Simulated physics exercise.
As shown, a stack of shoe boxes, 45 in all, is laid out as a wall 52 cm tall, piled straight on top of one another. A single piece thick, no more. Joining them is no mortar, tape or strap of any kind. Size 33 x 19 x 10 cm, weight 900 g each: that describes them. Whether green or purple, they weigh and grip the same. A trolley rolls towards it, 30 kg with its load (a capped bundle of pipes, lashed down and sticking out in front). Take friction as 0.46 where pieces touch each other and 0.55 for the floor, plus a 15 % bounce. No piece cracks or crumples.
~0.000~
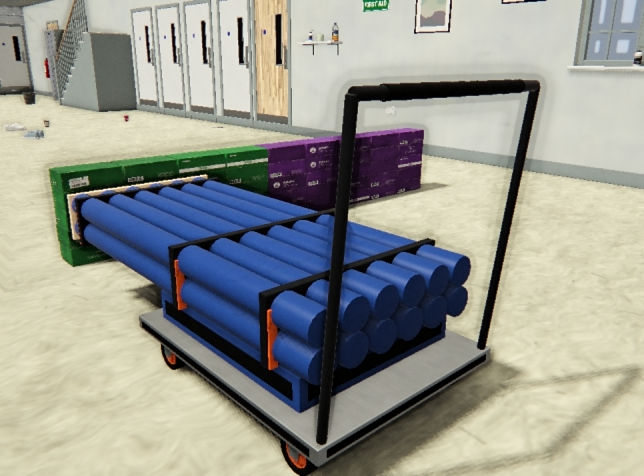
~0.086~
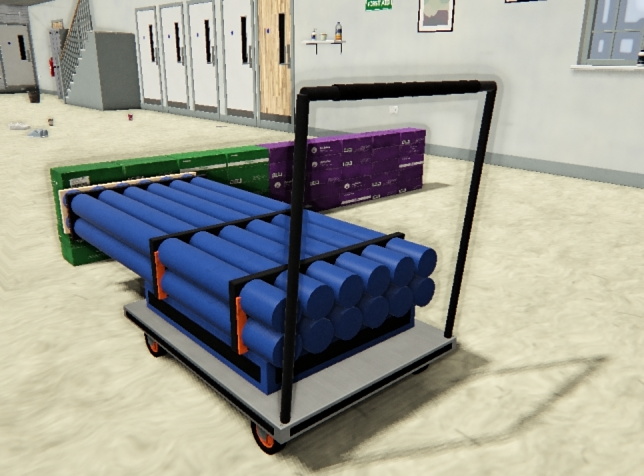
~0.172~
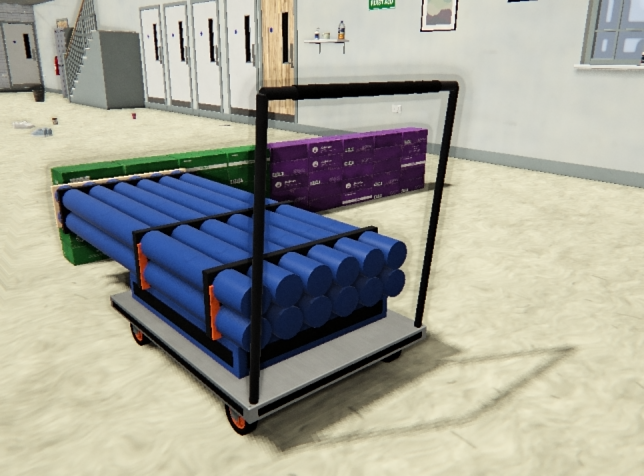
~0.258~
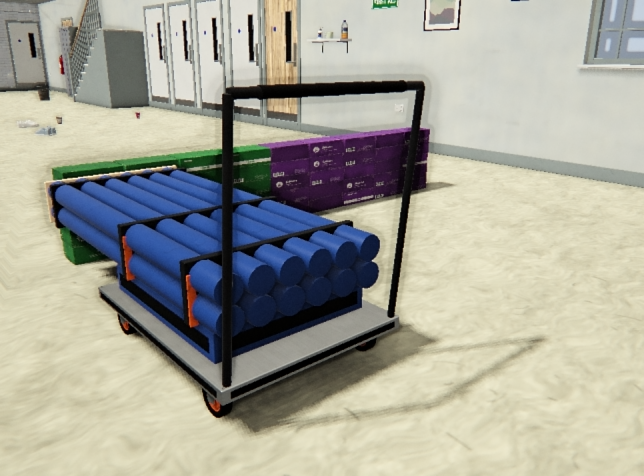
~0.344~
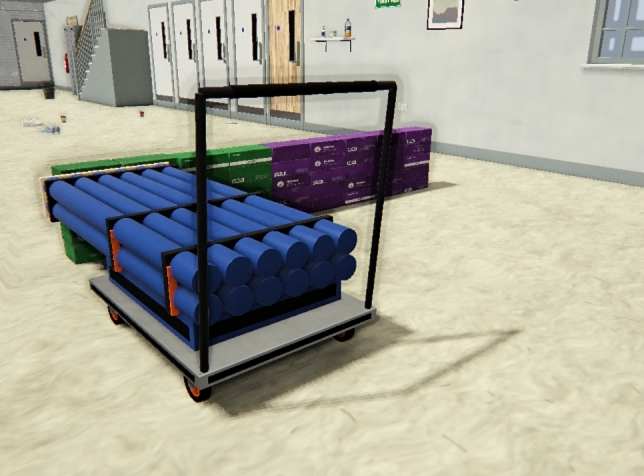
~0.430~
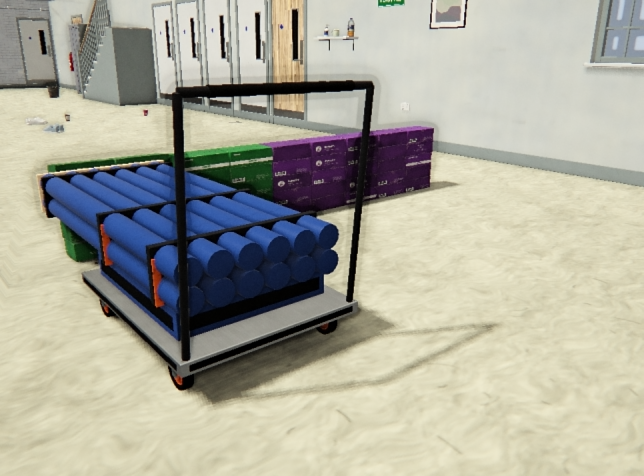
In a large pale room with a row of doors, a trolley loaded with strapped blue pipes rolled away to the left, pipes first, toward a low wall of green and purple boxes and reached its green end.
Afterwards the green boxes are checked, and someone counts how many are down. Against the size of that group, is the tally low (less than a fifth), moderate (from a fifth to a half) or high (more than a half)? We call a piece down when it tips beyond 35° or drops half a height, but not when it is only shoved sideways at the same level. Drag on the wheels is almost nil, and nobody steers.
Moderate.
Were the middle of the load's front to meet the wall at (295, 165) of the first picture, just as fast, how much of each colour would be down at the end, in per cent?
Purple 30 %, green 20 %.
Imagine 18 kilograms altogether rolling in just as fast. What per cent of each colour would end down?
Result: Purple 0 and green 40 in a hundred.
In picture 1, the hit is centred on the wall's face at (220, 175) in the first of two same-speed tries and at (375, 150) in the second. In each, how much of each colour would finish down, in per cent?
First try then second: Purple 0 and 40, green 50 and 0 per cent.
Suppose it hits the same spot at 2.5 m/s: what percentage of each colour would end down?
Share down, in per cent: Purple 0, green 40.
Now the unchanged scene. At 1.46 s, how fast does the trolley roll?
I'd put it at roughly 0.6 m/s.
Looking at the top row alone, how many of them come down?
That comes to 2 in all.
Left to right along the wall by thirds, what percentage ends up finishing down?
In percent, the thirds read 50 on the left, 0 in the middle and 0 on the right.
By 0.54 s, load 23 cm past the wall's line, still rolling; 4 of the 20 green boxes down (4 of 45 in all colours); top green box tilted 33°, 6 cm lower.
By 0.80 s, load 48 cm past the wall's line, still rolling; 6 of the 20 green boxes down (6 of 45 in all colours); top green box on its side.
By 1.46 s, load 1.01 m past the wall's line, still rolling; 7 of the 20 green boxes down (7 of 45 in all colours); top green box upside down.
When it is over (2.4 s), load 1.16 m past the wall's line, still rolling; 7 of the 20 green boxes down (7 of 45 in all colours); top green box upside down; top purple box unmoved. That is 35 per cent. In pixels of the last frame, middles, top green box near (55, 212), top purple box near (413, 134).
